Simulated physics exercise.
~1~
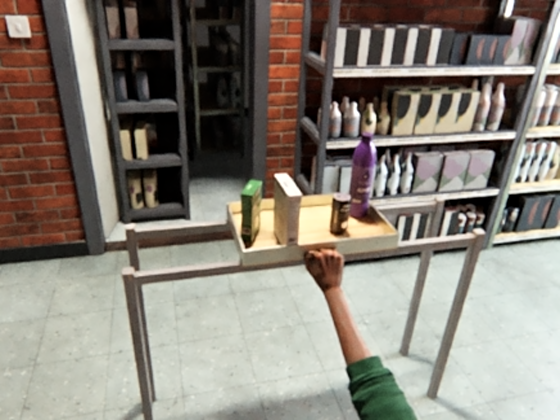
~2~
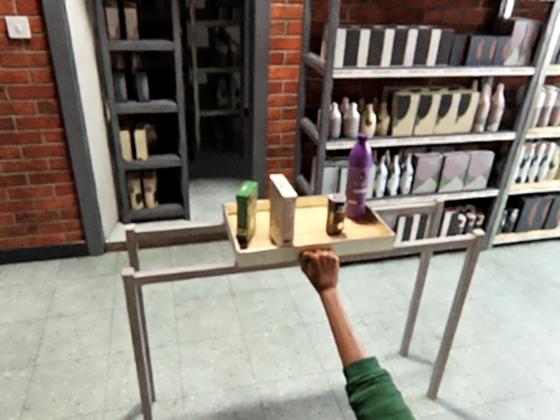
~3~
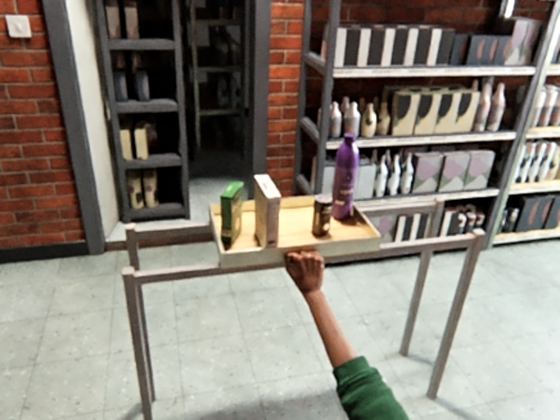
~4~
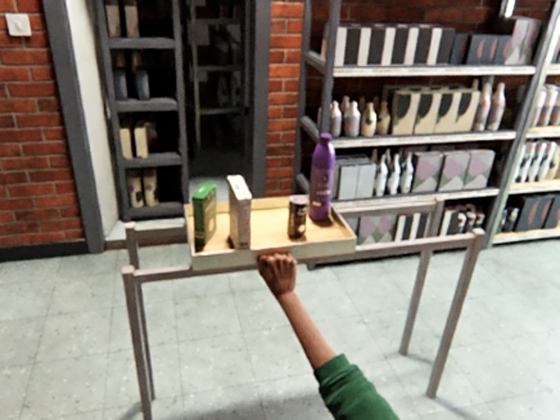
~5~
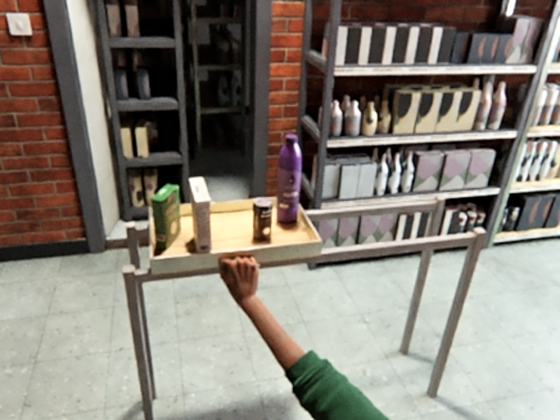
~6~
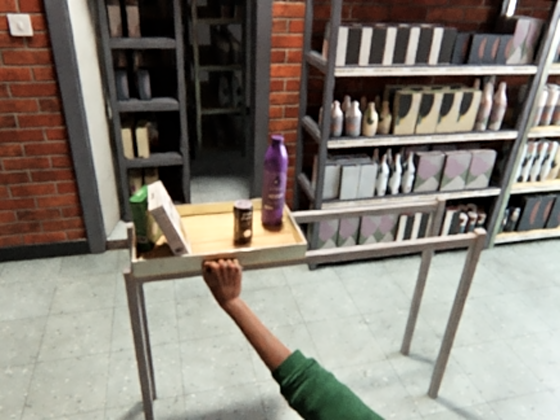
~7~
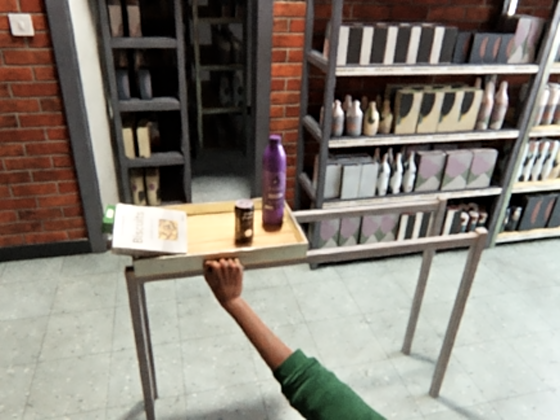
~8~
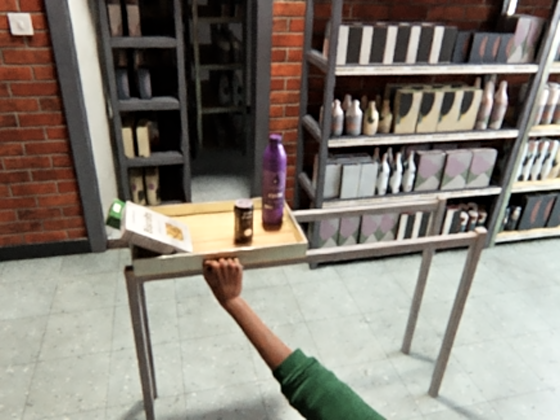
To begin with, a shallow wooden tray sits midway along a narrow stand in a shop, holding a green packet, a white packet, a small dark can and a tall purple bottle, all upright. A hand in a green sleeve grips its front edge and, after barely moving it, slides it steadily left. As the tray reaches the left end, the white packet tips leftward against the green one. Both packets topple over at the tray's left edge, then shift slightly and end up tilted there, while the can and bottle remain standing beside the still hand.
